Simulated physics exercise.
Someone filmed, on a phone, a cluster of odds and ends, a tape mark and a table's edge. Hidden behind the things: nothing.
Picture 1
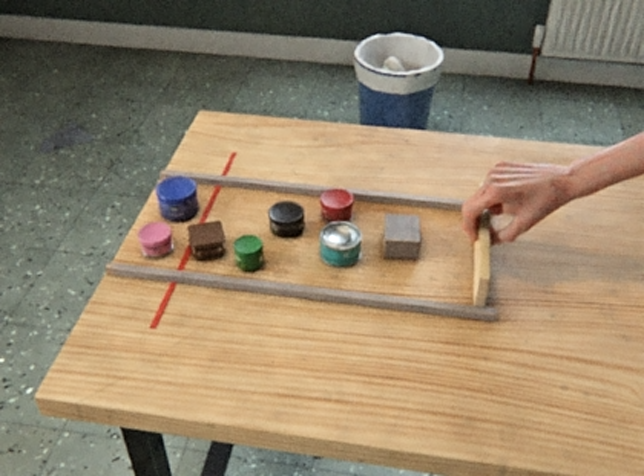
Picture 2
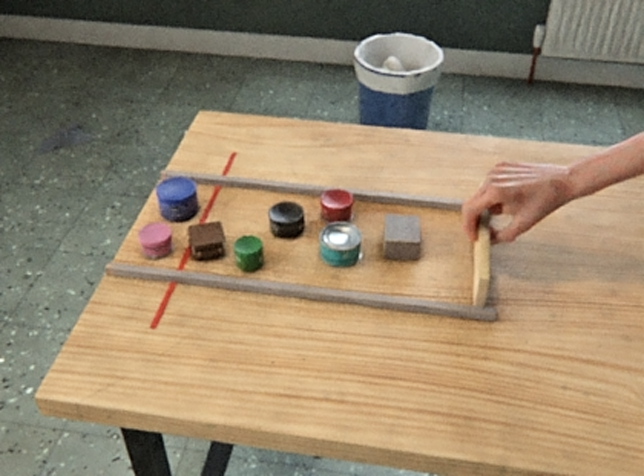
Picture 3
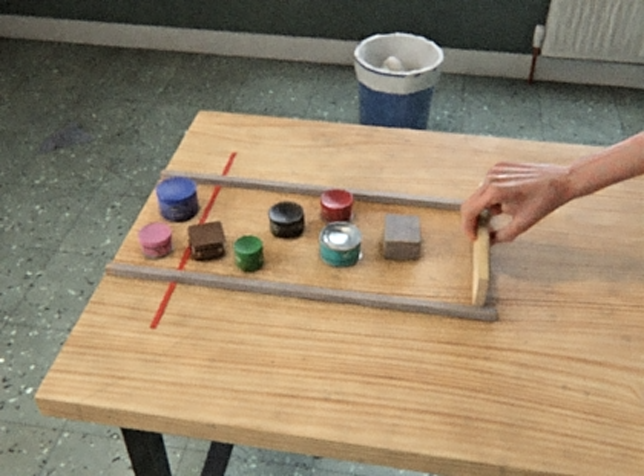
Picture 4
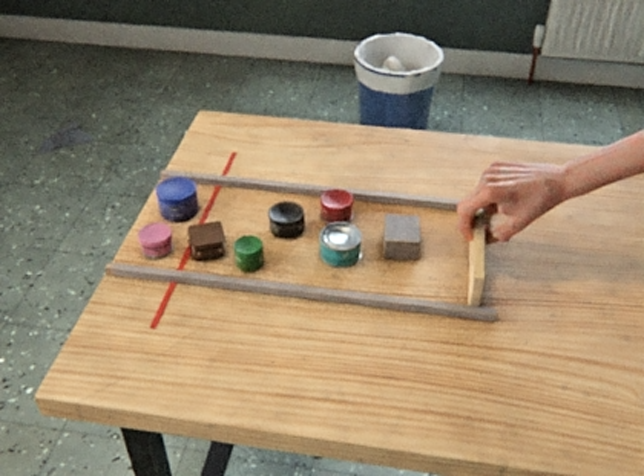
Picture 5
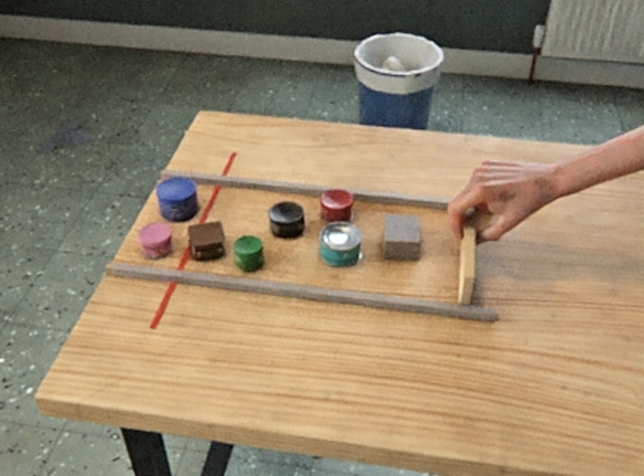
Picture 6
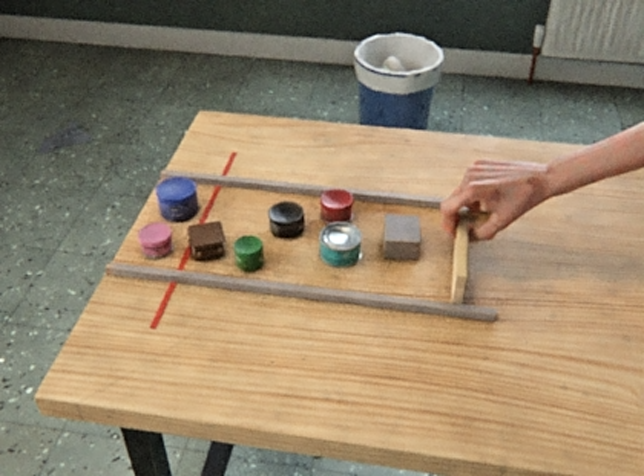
On a wooden table above a speckled green floor, seen from above at an angle by a still camera, two grey strips flank a lane crossed by a red tape line. Blue, pink, brown, green, black, red and turquoise items and a grey block sit left to right between them, with a bin behind. A hand at right slides an upright wooden board slightly leftward, while the items stay still.
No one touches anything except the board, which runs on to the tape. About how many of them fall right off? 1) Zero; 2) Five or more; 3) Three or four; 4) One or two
4, one or two.
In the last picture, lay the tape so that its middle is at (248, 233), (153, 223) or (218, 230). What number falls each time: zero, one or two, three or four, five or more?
Counting what would fall each time, I get none; five or more; 1 or 2.
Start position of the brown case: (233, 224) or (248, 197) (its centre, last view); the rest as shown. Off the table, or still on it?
Keeps its place, then keeps its place.
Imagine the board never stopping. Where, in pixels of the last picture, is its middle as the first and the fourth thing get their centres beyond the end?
At (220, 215) for the first, at (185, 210) for the fourth.
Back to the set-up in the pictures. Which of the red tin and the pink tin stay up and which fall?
Taking them one at a time, the red tin remains in place; as for the pink tin, it ends up down.
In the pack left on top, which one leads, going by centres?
The brown case.
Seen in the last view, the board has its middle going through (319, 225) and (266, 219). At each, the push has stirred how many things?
First 5, after that 6.
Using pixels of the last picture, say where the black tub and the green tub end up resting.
In the last view, the middles sit near (156, 203) and near (167, 257).
A little later, none off yet; pink tin at rest near (156, 240); blue tub at rest near (178, 199); brown case at rest near (207, 242).
When it is over, the number that fall off is one or two; down, blue tub and pink tin.
